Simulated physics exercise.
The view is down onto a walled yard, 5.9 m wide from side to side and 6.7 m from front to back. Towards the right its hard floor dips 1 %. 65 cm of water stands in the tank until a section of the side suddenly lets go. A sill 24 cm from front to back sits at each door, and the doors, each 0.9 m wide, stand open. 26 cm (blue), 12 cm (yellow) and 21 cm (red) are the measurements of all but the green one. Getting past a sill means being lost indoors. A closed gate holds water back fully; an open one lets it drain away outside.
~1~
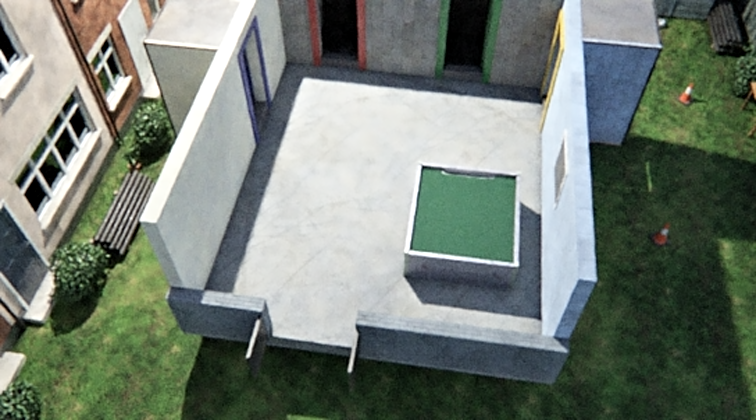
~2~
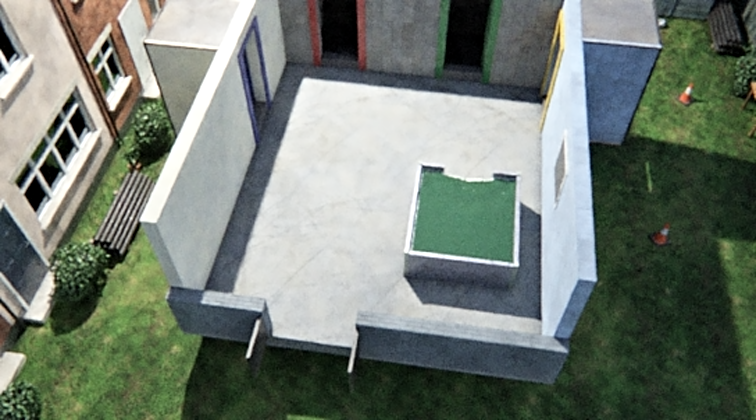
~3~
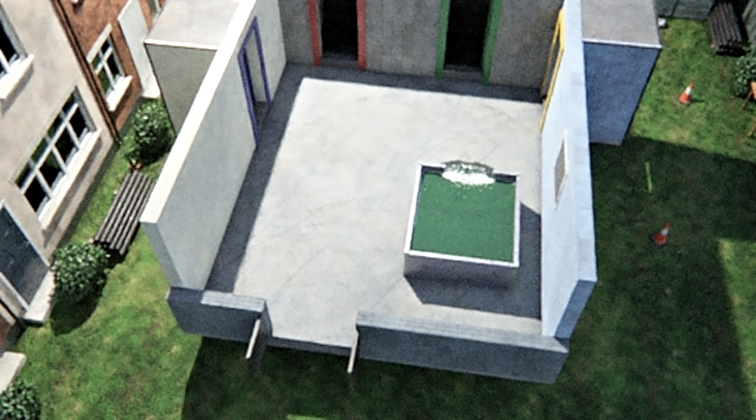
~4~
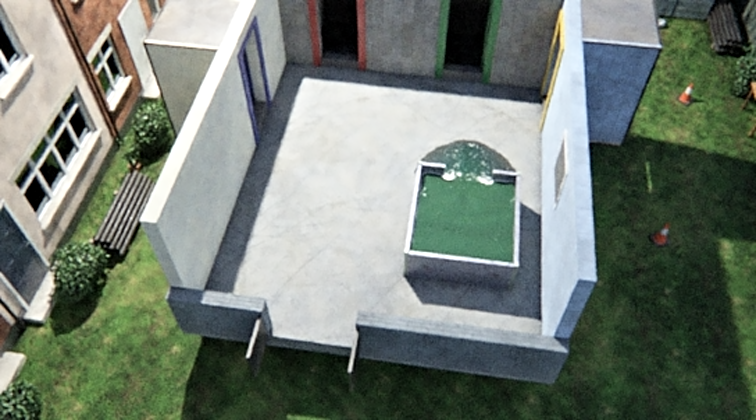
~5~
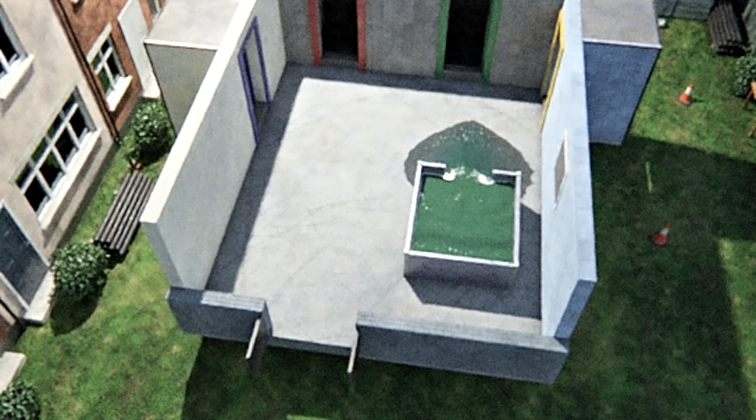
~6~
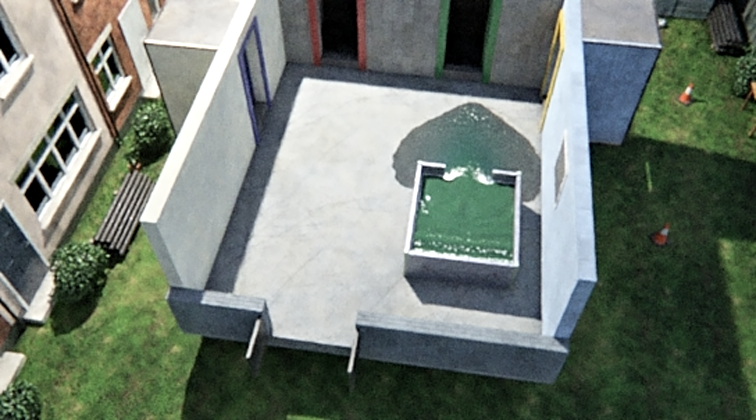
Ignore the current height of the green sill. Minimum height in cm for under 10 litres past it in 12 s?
Approx. 21 cm.
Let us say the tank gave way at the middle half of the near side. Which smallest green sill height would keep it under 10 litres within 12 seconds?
A height of around 6.0 cm.
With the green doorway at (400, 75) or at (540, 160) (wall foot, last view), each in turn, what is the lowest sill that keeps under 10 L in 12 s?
13.5 and 12.0 cm.
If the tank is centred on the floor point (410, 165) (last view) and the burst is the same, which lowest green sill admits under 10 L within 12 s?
Then it needs to be around 27 cm high.
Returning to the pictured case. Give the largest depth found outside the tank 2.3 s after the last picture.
Around 24 centimetres.
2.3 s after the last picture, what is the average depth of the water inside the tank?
About 31 centimetres.
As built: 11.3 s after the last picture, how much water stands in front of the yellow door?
Lab note: Depth approx. 9.0 cm.
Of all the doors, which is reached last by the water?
The blue door.
Then, 0.7 s after the last picture water covers 25 % of the floor, deepest (38 cm) near (462, 191); 22 cm at the green door, 0 litres in over its 23 cm sill.
Then, 2.3 s after the last picture water covers 35 % of the floor, deepest (24 cm) near (536, 94); 21 cm at the green door, 2 litres in over its 23 cm sill.
Then, 11.3 s after the last picture water covers 100 % of the floor, deepest (10 cm) near (536, 94); 8 cm at the green door, 3 litres in over its 23 cm sill.
At the green door as built, the water peaked near 25 cm, 1.5 s after the last picture.
With a sill of 18.5 cm, 26 litres would have come in within the 12 s; with 25 cm, 1 litre. So under 10 litres takes about 21 cm.
